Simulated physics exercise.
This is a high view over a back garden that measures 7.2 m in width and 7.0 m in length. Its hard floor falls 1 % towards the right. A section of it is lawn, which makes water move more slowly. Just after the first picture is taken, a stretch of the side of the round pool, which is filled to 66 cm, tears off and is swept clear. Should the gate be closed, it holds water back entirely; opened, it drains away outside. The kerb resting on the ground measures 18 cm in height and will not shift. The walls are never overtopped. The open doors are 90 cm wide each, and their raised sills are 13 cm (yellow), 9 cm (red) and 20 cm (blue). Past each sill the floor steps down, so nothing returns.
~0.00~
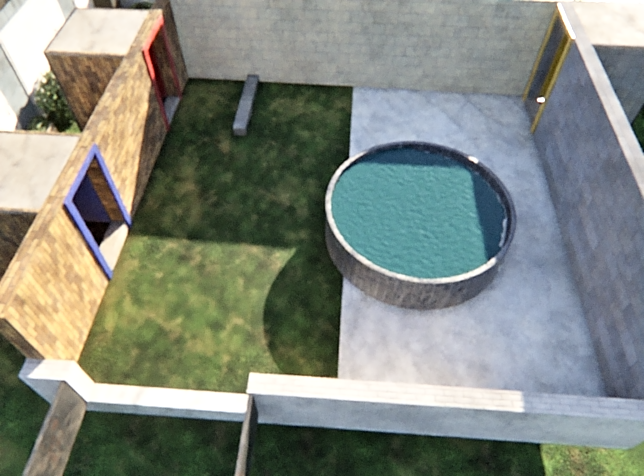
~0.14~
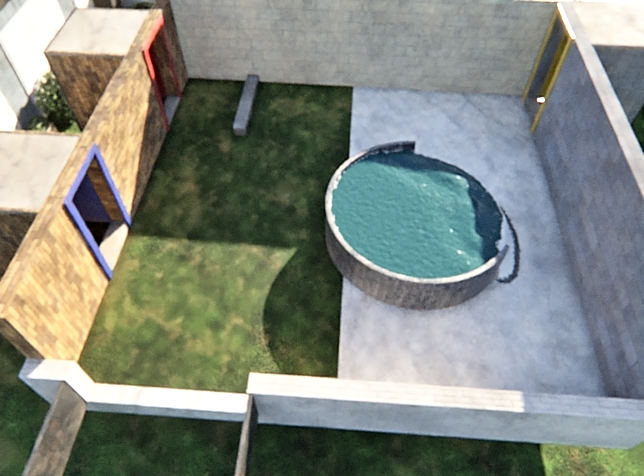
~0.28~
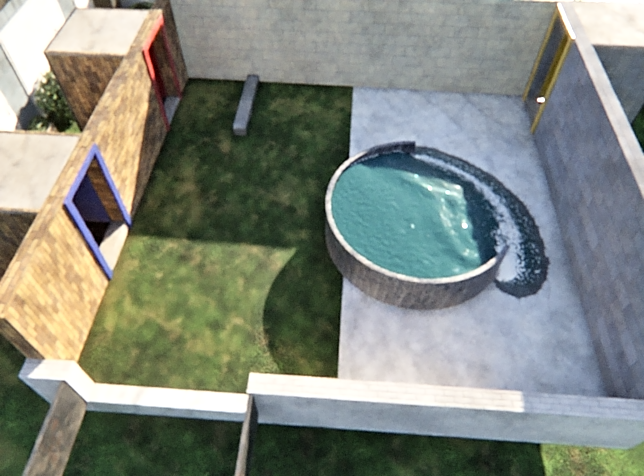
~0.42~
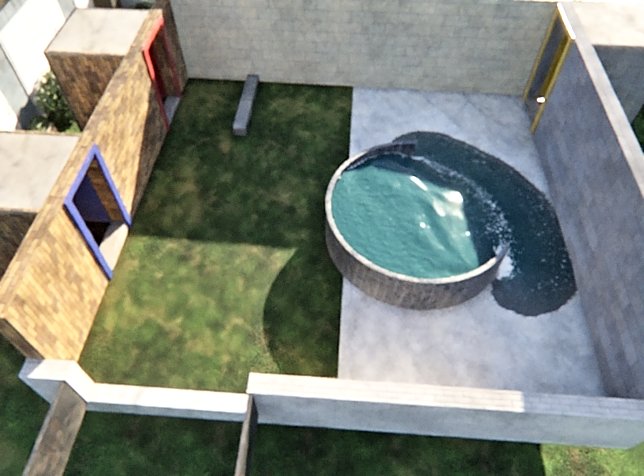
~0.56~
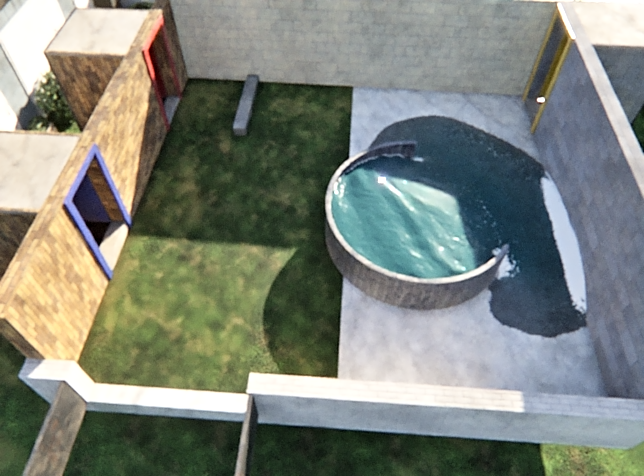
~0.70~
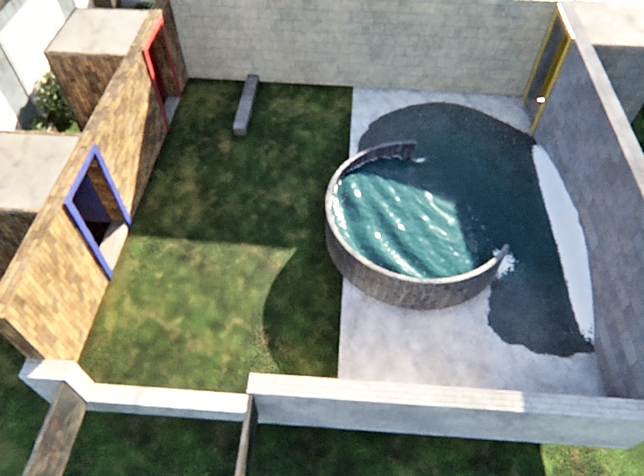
At first, a round pool of still water stands on the paved side of a walled garden, beside a lawn. Then a stretch of its right side breaks away, and water pours through the gap, spreading in a widening dark sheet across the paving towards the right wall and back, while the grass stays dry.
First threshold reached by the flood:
The yellow one.
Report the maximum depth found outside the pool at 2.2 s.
Around 57 centimetres deep.
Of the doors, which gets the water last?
It would be the red door.
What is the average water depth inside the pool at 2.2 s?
24 cm.
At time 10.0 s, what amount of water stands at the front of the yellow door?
Some 7.5 centimetres of depth.
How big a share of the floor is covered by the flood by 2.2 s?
Some 30 per cent of the floor is wet.
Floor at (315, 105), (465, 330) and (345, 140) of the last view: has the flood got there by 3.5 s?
Going through the three points: Awash, then awash, then awash.
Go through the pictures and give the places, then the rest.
In the first frame, the round pool at (419, 207) is whole and still, 66 cm deep.
In the second frame, the front is at (410, 163), 1.6 m from the gap at (484, 198); 0.6 m2 of floor is under water; 66 cm left at the back of the round pool.
In the third frame, the front is at (409, 150), 1.8 m from the gap at (484, 199); 2.3 m2 of floor is under water; 66 cm left at the back of the round pool.
In the fourth frame, the front is at (405, 138), 2.1 m from the gap at (483, 201); 5.0 m2 of floor is under water; 66 cm left at the back of the round pool.
In the fifth frame, the front is at (396, 125), 2.5 m from the gap at (483, 201); 7.4 m2 of floor is under water; 65 cm left at the back of the round pool.
In the sixth frame, water pours out at (483, 201) and has run 2.9 m, to (416, 108); deepest outside 67 cm, 61 cm at the round pool's back.
After 1.4 s water covers 30 % of the floor and is deepest (57 cm) near (522, 98); yellow door reached at 0.9 s, red door not reached, blue door not reached.
After 2.2 s water covers 30 % of the floor and is deepest (57 cm) near (496, 96); yellow door reached at 0.9 s, red door not reached, blue door not reached.
After 3.5 s water covers 50 % of the floor and is deepest (36 cm) near (525, 108); yellow door reached at 0.9 s, red door not reached, blue door not reached.
After 6.0 s water covers 85 % of the floor and is deepest (18 cm) near (285, 95); yellow door reached at 0.9 s, red door not reached, blue door not reached.
After 10.0 s water covers 95 % of the floor and is deepest (11 cm) near (412, 92); yellow door reached at 0.9 s, red door reached at 9.1 s, blue door reached at 7.8 s.
